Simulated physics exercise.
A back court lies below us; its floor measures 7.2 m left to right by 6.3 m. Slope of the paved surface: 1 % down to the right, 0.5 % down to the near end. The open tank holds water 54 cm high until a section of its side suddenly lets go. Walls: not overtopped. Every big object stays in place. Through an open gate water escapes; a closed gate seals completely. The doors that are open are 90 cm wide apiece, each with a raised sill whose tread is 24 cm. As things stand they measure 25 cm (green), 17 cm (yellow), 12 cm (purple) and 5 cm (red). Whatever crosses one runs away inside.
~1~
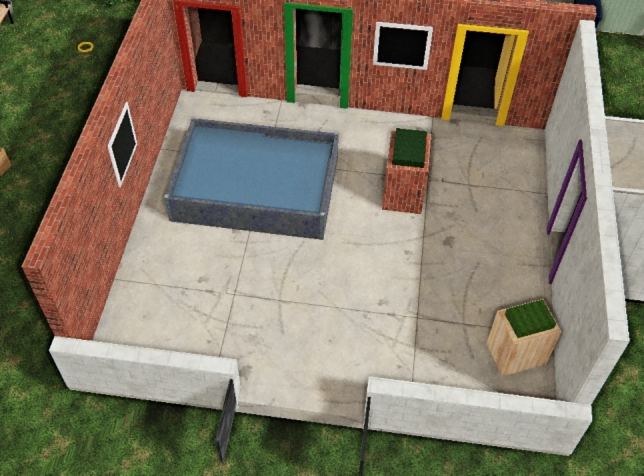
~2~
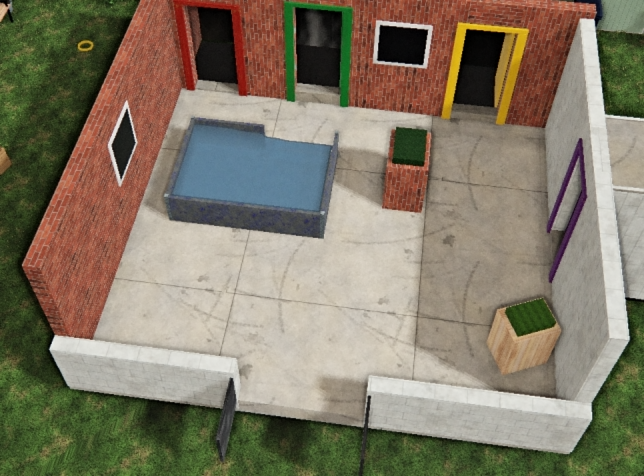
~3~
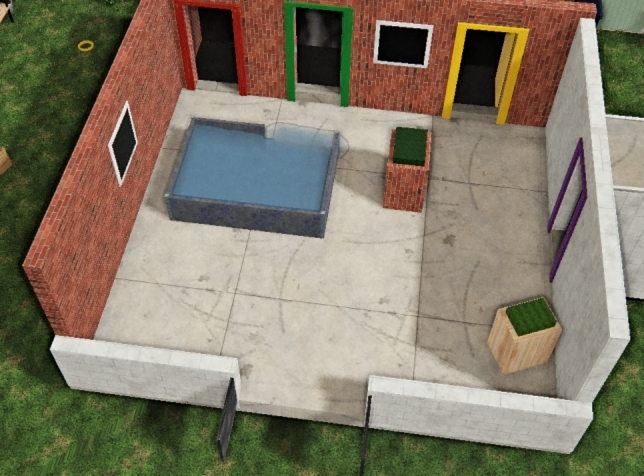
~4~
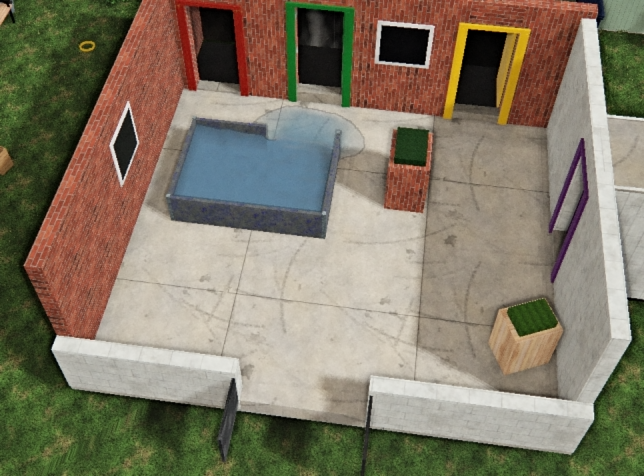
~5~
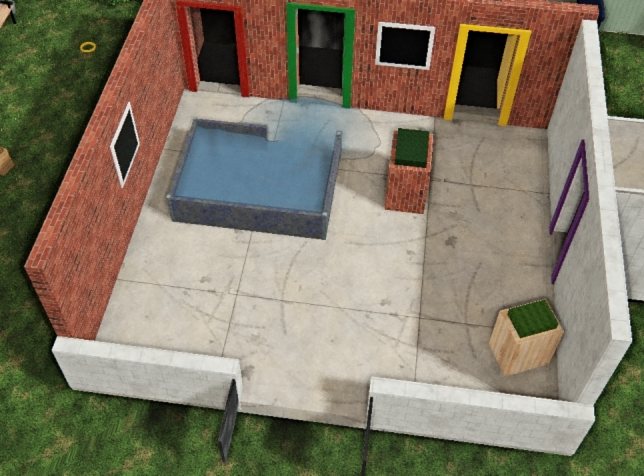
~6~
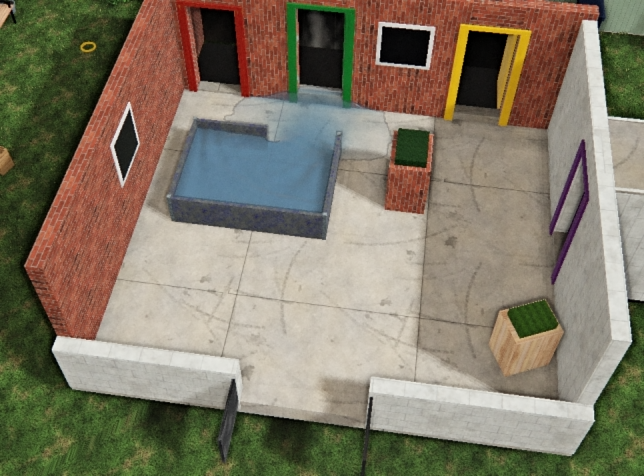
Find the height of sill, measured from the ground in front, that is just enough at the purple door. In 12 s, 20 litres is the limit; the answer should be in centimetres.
Roughly 5.5 cm is just enough.
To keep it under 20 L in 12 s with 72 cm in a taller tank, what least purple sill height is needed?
Roughly 7.5 centimetres would do it.
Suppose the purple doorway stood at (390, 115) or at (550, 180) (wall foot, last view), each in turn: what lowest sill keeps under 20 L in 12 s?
Minimums: About 14.5 cm and 14.5 cm.
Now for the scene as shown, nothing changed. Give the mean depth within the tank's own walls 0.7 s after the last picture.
Around 39 cm deep on average.
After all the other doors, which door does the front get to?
I'd say the purple door.
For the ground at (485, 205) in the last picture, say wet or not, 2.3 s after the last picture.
At that moment it's submerged.
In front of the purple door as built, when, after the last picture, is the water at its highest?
I'd say near 4.0 seconds.
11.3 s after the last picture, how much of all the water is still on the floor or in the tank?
Close to 86 in a hundred.
Then, 0.7 s after the last picture water covers 10 % of the floor, deepest (38 cm) near (318, 110); it has not reached the purple door.
Then, 2.3 s after the last picture water covers 30 % of the floor, deepest (28 cm) near (318, 110); it has not reached the purple door.
Then, 11.3 s after the last picture water covers 90 % of the floor, deepest (11 cm) near (546, 344); 6 cm at the purple door, 0 litres in over its 12 cm sill.
At the purple door as built, the water peaked near 10 cm, 3.9 s after the last picture.
Run again over the same 12 s with other heights there, 29 litres in over 5 cm, 12 litres over 6.5 cm. The limit of 20 litres is kept from about 5.5 cm up.
